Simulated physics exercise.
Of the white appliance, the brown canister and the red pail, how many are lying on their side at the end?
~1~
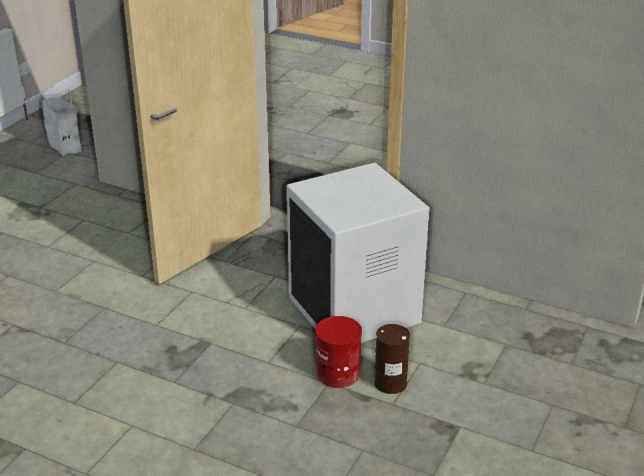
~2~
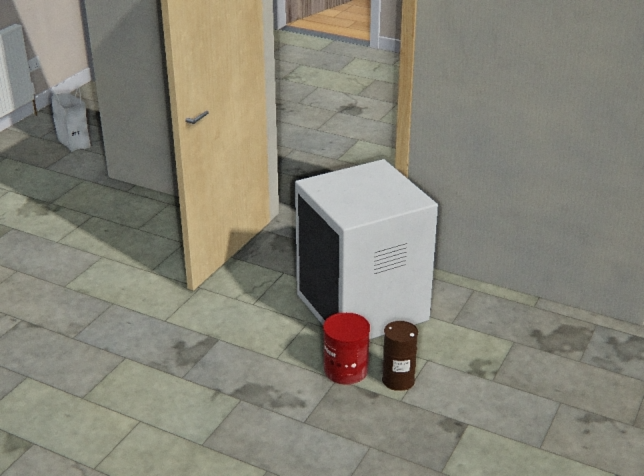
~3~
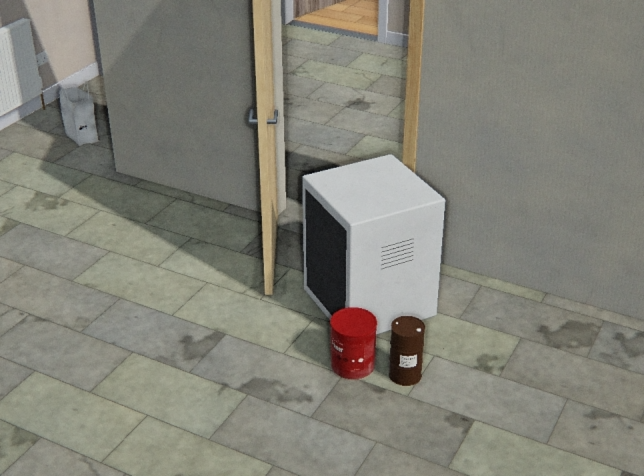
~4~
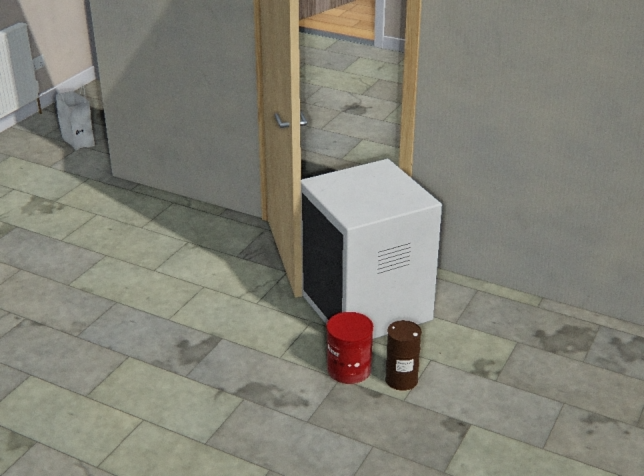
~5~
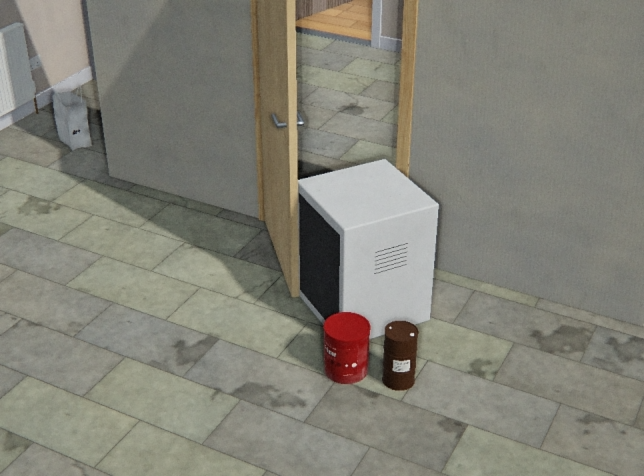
None of them are lying on their side; the white appliance, the brown canister and the red pail all still stand upright.
